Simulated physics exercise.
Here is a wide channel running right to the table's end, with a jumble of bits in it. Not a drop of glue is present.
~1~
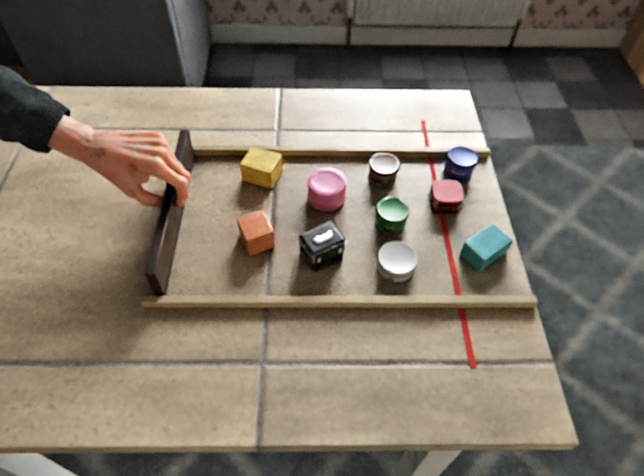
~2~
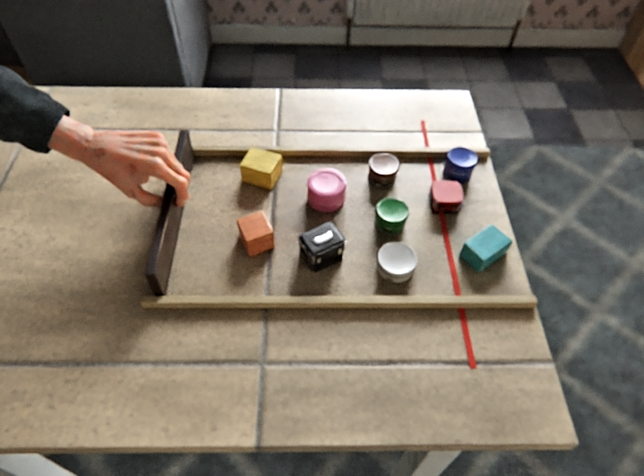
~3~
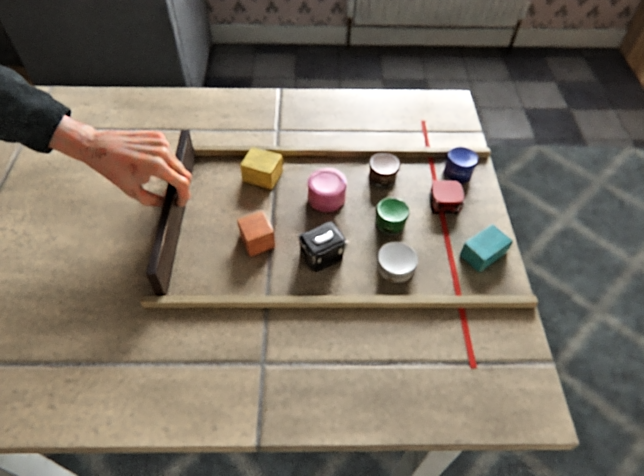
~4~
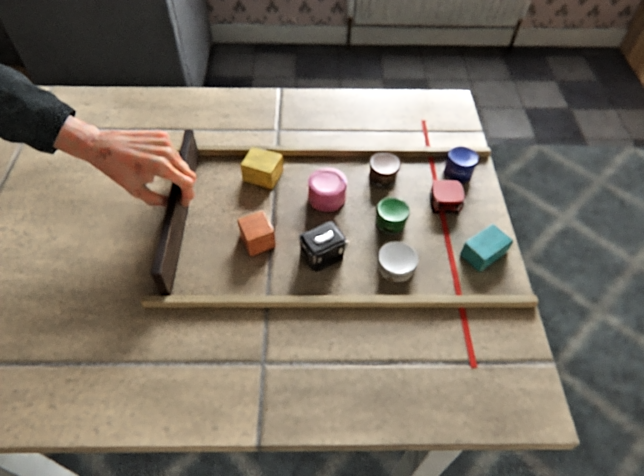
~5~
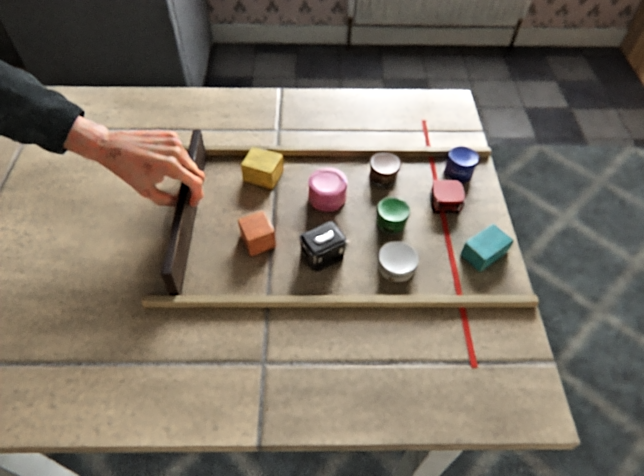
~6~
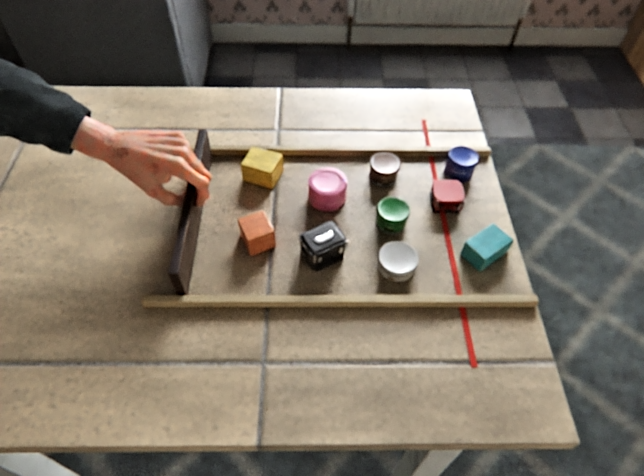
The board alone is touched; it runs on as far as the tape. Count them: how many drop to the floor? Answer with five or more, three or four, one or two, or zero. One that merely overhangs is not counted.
The count that falls is one or two.
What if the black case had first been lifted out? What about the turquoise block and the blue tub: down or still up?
Well, the turquoise block is still there while the blue tub goes off the edge.
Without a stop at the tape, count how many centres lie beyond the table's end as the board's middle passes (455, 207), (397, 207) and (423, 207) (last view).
First 2, then 0, then 0.
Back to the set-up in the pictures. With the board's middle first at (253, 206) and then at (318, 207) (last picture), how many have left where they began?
The number moved is 2 and then 5.
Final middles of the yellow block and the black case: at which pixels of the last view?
Final positions - yellow block around (452, 165), black case around (499, 262).
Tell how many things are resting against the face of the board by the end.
Number in contact with it: 3.
Soon after, none off yet; turquoise block at rest near (487, 247); blue tub at rest near (461, 164); red case at rest near (446, 197).
Then, none off yet; turquoise block moved a little near (497, 242); blue tub moved a little near (478, 163); red case moved a little near (458, 195).
At rest, the number that fall off is one or two; fallen, white tub and blue tub.
